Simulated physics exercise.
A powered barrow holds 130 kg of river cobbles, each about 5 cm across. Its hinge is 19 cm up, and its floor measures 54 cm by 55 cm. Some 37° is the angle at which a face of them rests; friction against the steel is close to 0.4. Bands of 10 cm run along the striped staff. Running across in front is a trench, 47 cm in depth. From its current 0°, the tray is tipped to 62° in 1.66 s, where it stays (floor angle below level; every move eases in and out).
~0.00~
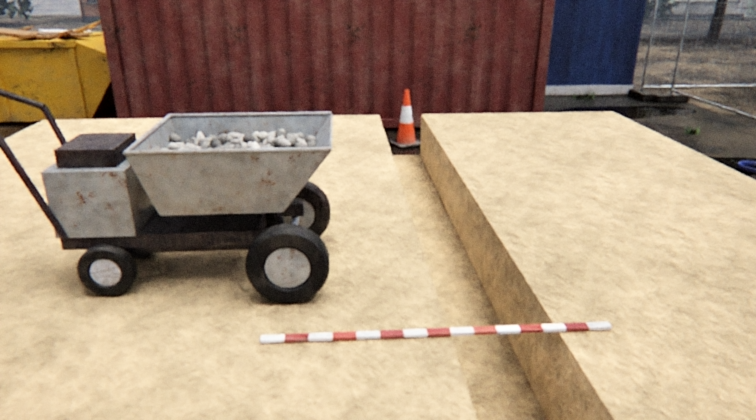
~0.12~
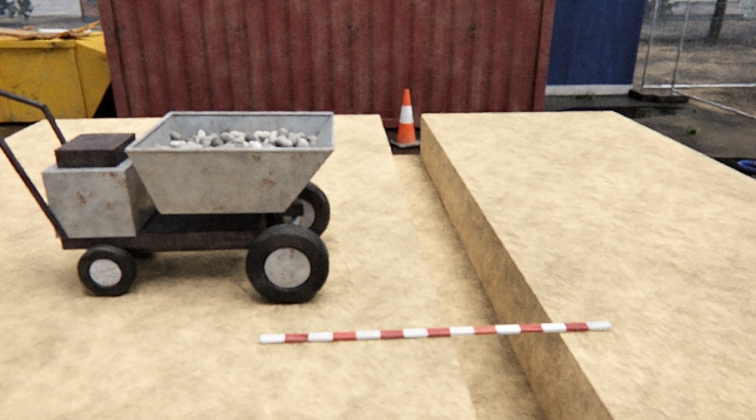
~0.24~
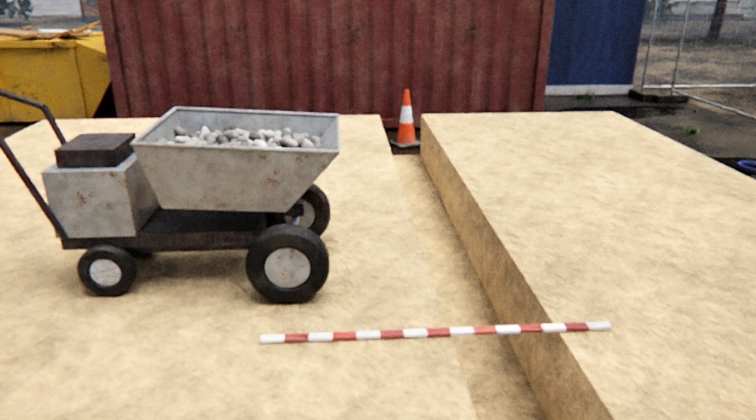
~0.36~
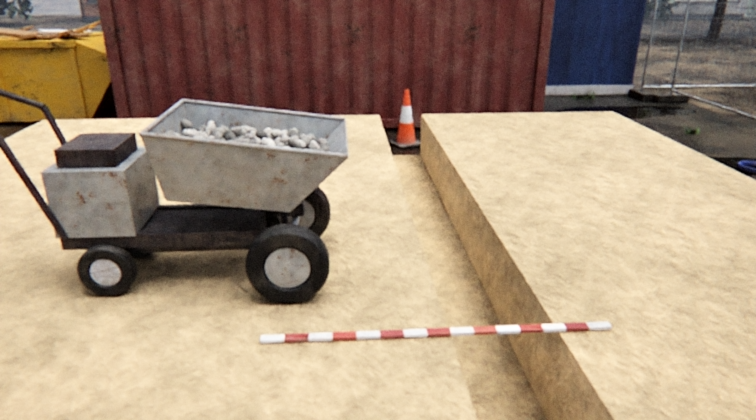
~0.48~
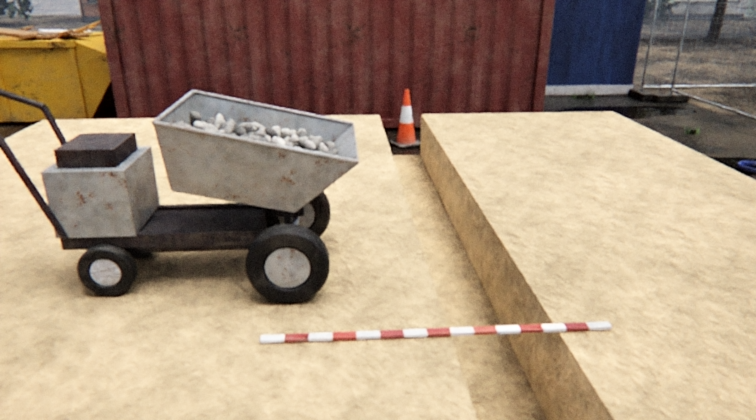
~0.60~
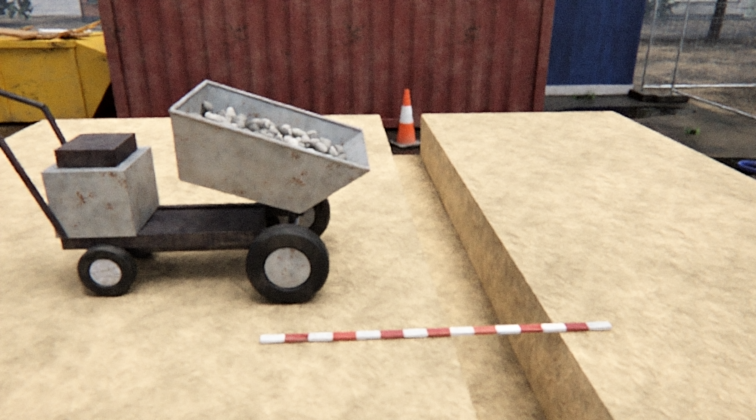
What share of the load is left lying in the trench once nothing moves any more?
About 71 per cent.
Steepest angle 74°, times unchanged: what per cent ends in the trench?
I'd expect around 95 in a hundred.
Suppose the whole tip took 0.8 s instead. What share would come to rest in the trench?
It would come to roughly 75 per cent.
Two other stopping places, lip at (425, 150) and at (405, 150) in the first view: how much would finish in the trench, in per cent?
Some 55 and some 70 per cent, in that order.
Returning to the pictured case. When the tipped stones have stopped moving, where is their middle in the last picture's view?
Resting centre: About (463, 329).
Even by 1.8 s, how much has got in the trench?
Some 15 per cent.
After 1.2 s the floor is at 52°; 100 % in the tray; the foremost stones are at (398, 204).
After 1.8 s the floor is at 62°; 80 % in the tray, 5 % short of the trench, 15 % in the trench; the foremost stones are at (480, 323).
After 2.1 s the floor is at 62°; 55 % in the tray, 5 % short of the trench, 40 % in the trench; the foremost stones are at (507, 342).
After 4.1 s the floor is at 62°; 22 % in the tray, 7 % short of the trench, 71 % in the trench; the foremost stones are at (508, 339).
